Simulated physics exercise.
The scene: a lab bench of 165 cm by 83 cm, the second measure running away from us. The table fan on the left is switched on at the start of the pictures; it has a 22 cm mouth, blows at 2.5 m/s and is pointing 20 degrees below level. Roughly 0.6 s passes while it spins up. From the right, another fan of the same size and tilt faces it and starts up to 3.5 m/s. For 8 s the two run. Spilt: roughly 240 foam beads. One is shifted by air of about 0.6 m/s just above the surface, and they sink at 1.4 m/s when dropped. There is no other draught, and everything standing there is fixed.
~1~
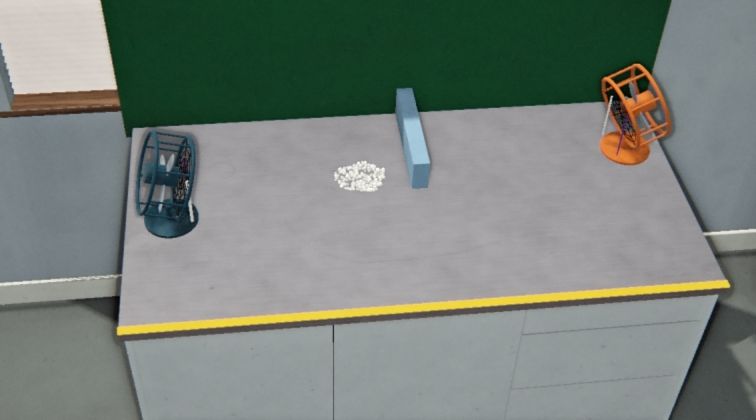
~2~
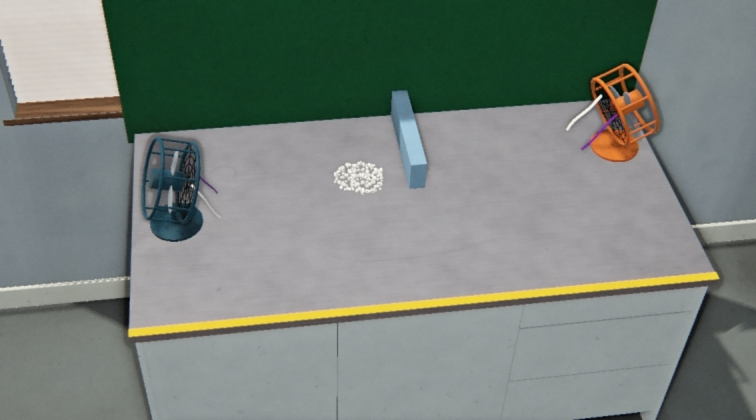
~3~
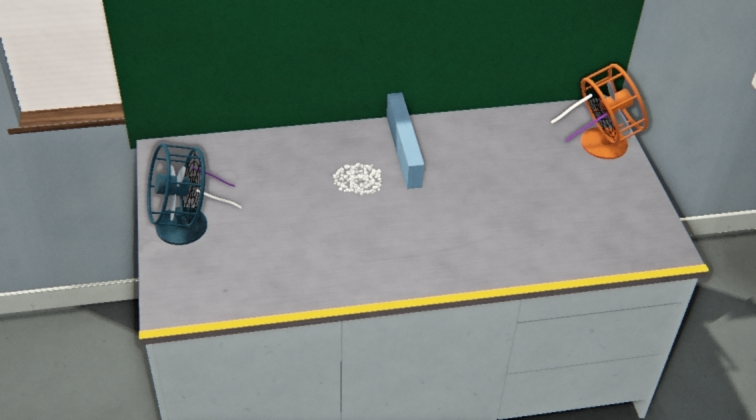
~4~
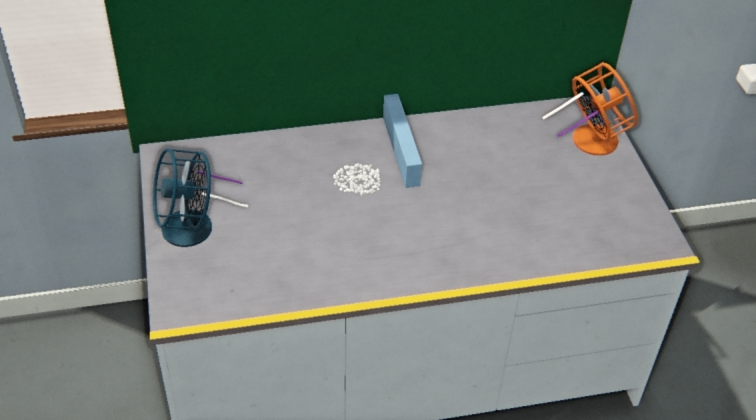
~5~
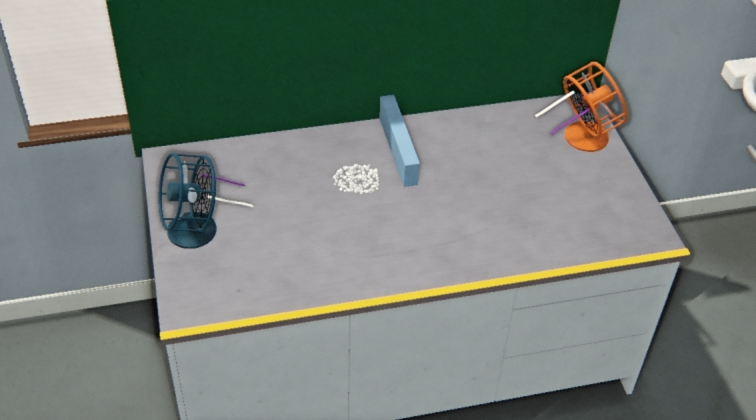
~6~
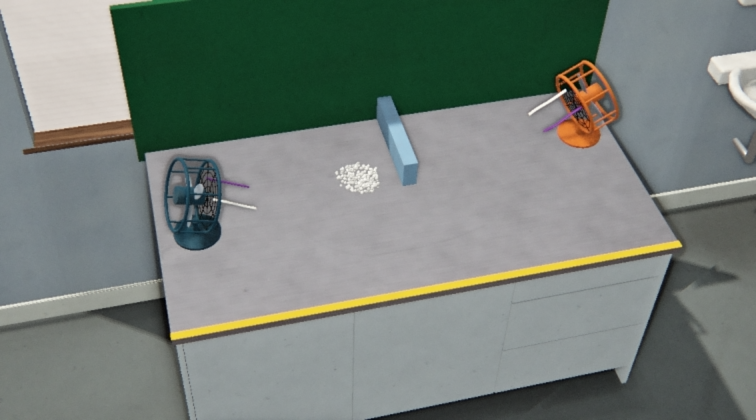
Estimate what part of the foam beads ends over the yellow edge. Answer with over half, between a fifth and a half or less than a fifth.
Less than a fifth end up there.
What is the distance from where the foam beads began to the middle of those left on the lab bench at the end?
The middle ends up about 30 cm from the start.
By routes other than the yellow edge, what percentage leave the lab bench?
Estimated share: Around 0 %.
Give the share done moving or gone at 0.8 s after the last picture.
That works out to some 10 %.
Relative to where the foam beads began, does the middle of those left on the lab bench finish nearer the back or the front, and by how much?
Direction to the rear, distance about 30 cm.
Then, 0.8 s after the last picture the count stands so, 0 % are over the yellow edge; the middle of those left on the top is near (367, 120).
Then, 1.8 s after the last picture the count stands so, 1 % are over the yellow edge; the middle of those left on the top is near (310, 125).
Then, 3.6 s after the last picture the count stands so, 1 % are over the yellow edge; the middle of those left on the top is near (306, 124).
Then, 7.2 s after the last picture, at the end, 1 % are over the yellow edge; the middle of those left on the top is near (303, 125).
